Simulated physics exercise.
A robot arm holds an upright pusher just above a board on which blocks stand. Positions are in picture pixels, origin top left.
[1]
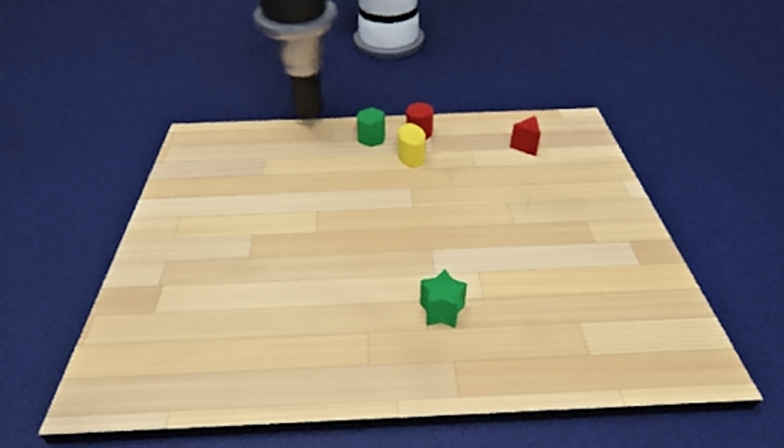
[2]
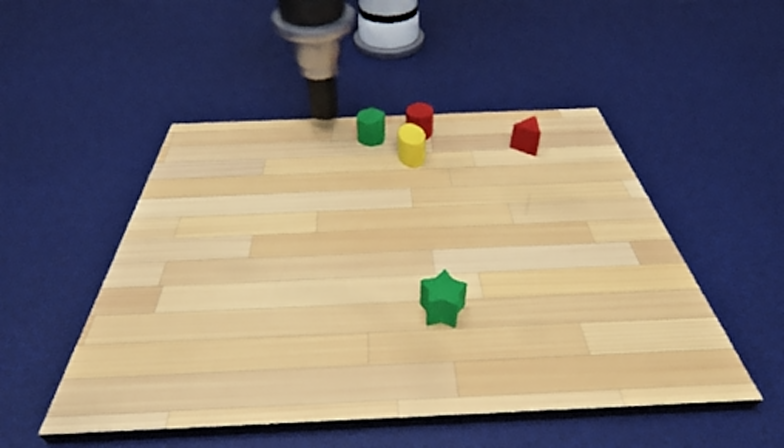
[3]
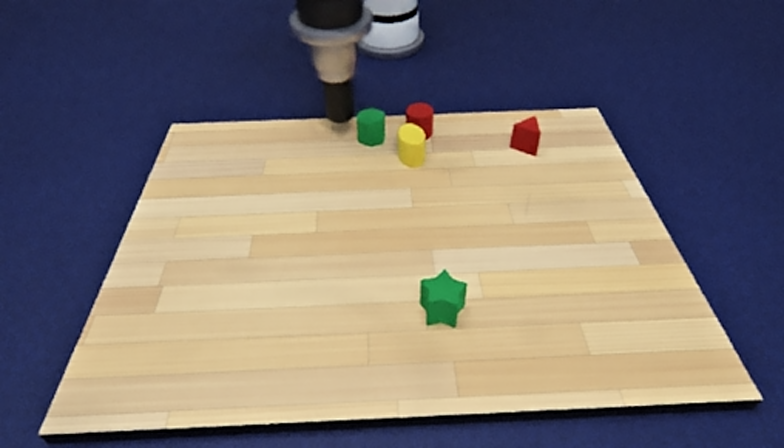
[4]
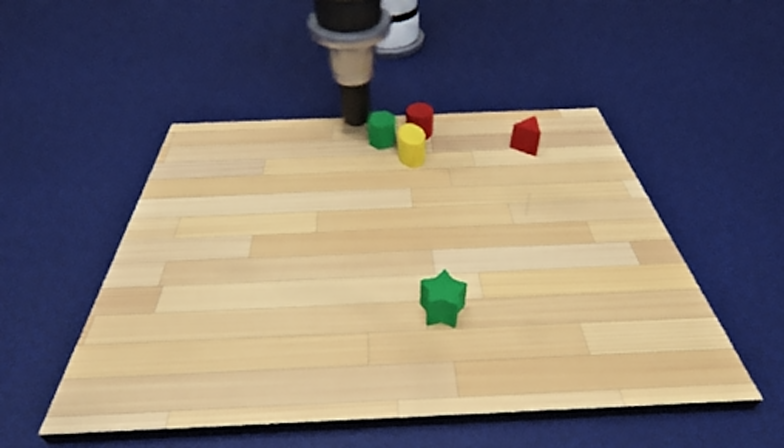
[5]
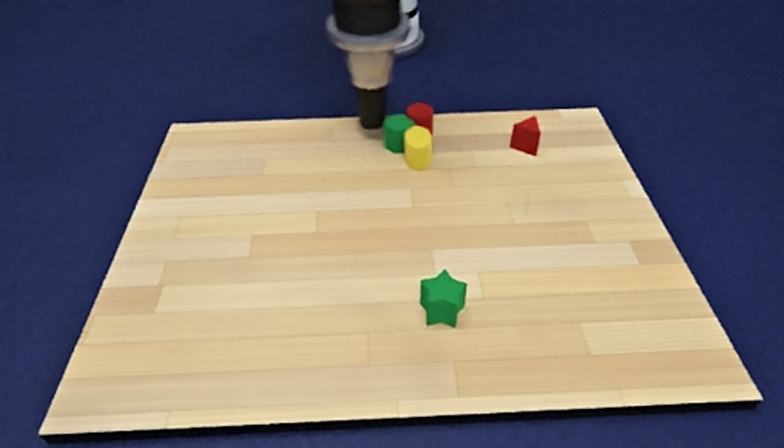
On a wooden board, a robot arm moves right and nudges the green block against others.
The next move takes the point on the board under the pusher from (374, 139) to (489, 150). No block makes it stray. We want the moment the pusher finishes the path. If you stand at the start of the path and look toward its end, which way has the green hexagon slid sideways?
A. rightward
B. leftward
A
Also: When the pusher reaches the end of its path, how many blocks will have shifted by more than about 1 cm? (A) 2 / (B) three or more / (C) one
Option B.
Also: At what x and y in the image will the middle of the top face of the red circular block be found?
Its top middle: (445, 106).
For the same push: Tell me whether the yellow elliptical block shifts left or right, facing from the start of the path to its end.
Right side.
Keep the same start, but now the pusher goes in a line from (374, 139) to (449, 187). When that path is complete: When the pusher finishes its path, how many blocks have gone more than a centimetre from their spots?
I'd put the number at two.
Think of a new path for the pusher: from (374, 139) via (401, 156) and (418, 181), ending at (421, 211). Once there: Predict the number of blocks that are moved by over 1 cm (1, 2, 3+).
The count will be 2.
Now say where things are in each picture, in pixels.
The first picture shows pusher tip at (310, 111); block tops, green hexagon at (371, 115); yellow elliptical block at (412, 133); red circular block at (420, 109); red triangular piece at (530, 124).
The second picture shows pusher at (325, 114); blocks unchanged.
The third picture shows pusher at (341, 117); blocks unchanged.
The fourth picture shows pusher at (357, 120); green hexagon at (382, 118).
The fifth picture shows pusher at (373, 123); green hexagon at (398, 122); yellow elliptical block at (418, 136); red circular block at (420, 109); red triangular piece at (530, 124).
What follows on the original path. One third of the way, pusher at (412, 127); green hexagon at (438, 126); yellow elliptical block at (436, 142), turned 75° clockwise; red circular block at (431, 107).
Two thirds of the way, pusher at (451, 130); green hexagon at (475, 134), turned 40° clockwise; yellow elliptical block at (441, 144), turned 100° clockwise; red circular block at (445, 106).
At the end, pusher at (491, 134); green hexagon at (501, 143), turned 75° clockwise; yellow elliptical block at (441, 144), turned 100° clockwise; red circular block at (445, 106); red triangular piece in place.
